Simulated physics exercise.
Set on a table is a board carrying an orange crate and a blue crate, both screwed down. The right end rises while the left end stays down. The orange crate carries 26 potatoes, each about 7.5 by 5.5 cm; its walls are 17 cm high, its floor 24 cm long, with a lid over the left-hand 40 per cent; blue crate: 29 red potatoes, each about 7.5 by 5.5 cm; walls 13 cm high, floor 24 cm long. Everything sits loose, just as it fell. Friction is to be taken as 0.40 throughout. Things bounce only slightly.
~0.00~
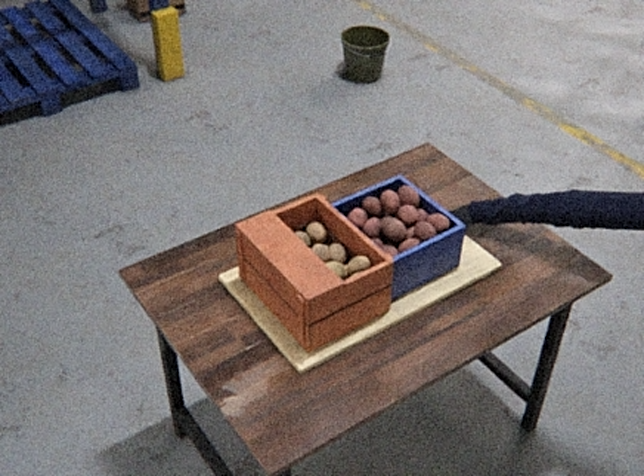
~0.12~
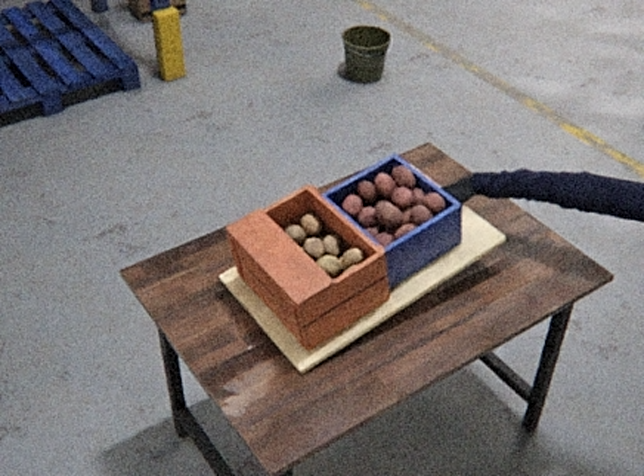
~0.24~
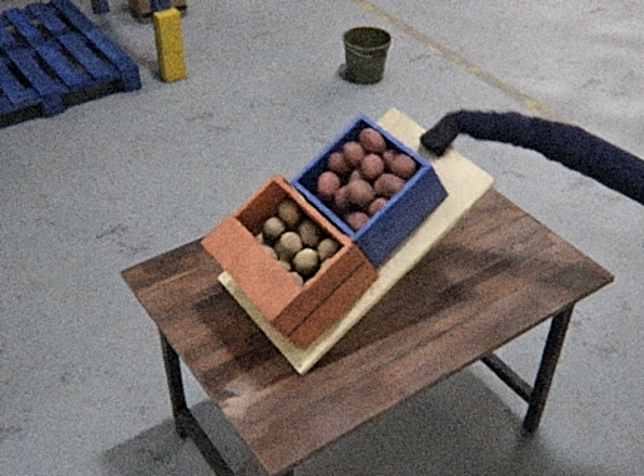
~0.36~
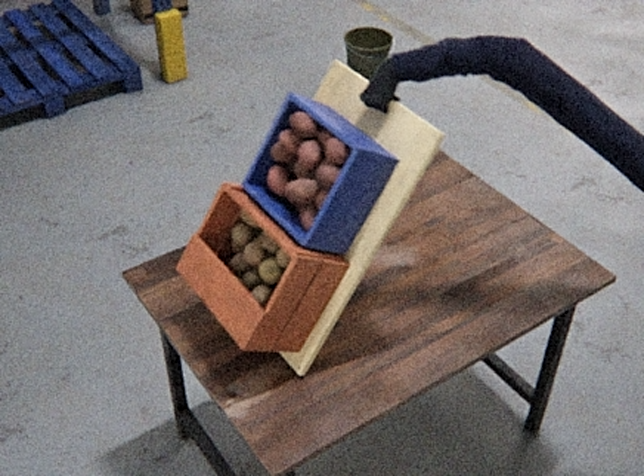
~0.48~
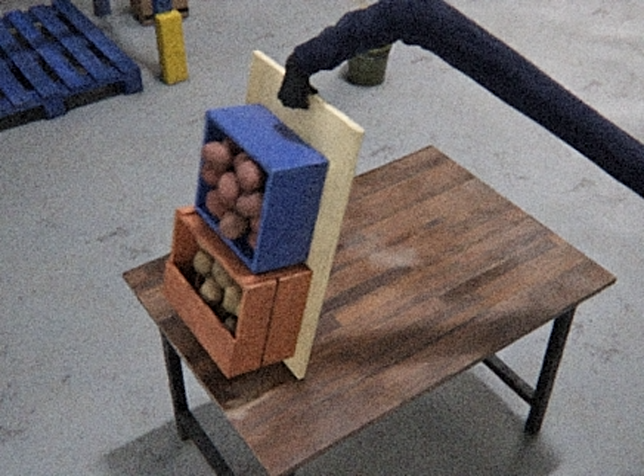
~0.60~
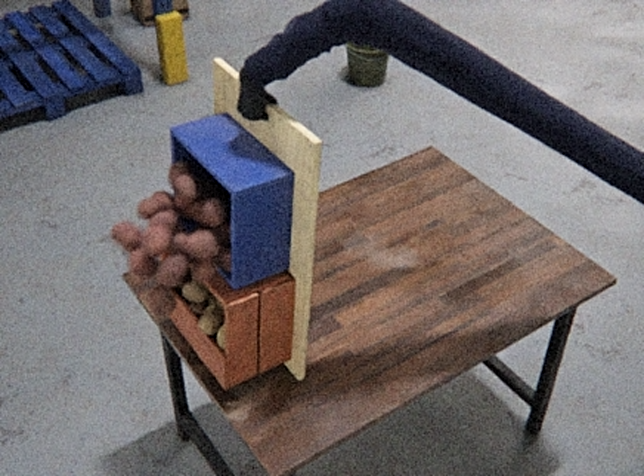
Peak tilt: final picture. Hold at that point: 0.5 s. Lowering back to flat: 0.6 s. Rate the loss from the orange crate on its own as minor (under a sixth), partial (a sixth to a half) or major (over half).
Minor - under a sixth.
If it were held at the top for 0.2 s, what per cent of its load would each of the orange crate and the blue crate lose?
Orange crate 10%, blue crate 90%.
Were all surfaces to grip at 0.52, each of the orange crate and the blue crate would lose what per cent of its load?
Orange crate 10, blue crate 80 per cent.
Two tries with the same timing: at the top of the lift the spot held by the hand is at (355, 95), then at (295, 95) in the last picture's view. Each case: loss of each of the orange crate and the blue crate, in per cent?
Loss per try - orange crate 0 / 0 percent, blue crate 30 / 80 percent.
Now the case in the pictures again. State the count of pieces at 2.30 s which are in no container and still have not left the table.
Roughly 0 of them.
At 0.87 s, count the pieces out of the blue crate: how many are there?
About: Blue crate 25.
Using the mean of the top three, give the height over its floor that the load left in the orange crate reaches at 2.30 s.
Some 13 cm.
After 0.87 s, tilt 86°; orange crate 25 in, 1 out and blue crate 4 in, 25 out.
After 1.21 s, tilt 78°; orange crate 25 in, 1 out and blue crate 4 in, 25 out.
After 1.69 s, tilt 0°; orange crate 25 in, 1 out and blue crate 4 in, 25 out.
When it is over (at 2.30 s), orange crate 25 in, 1 out and blue crate 4 in, 25 out. Asked share, 1 of 26, 4 per cent.
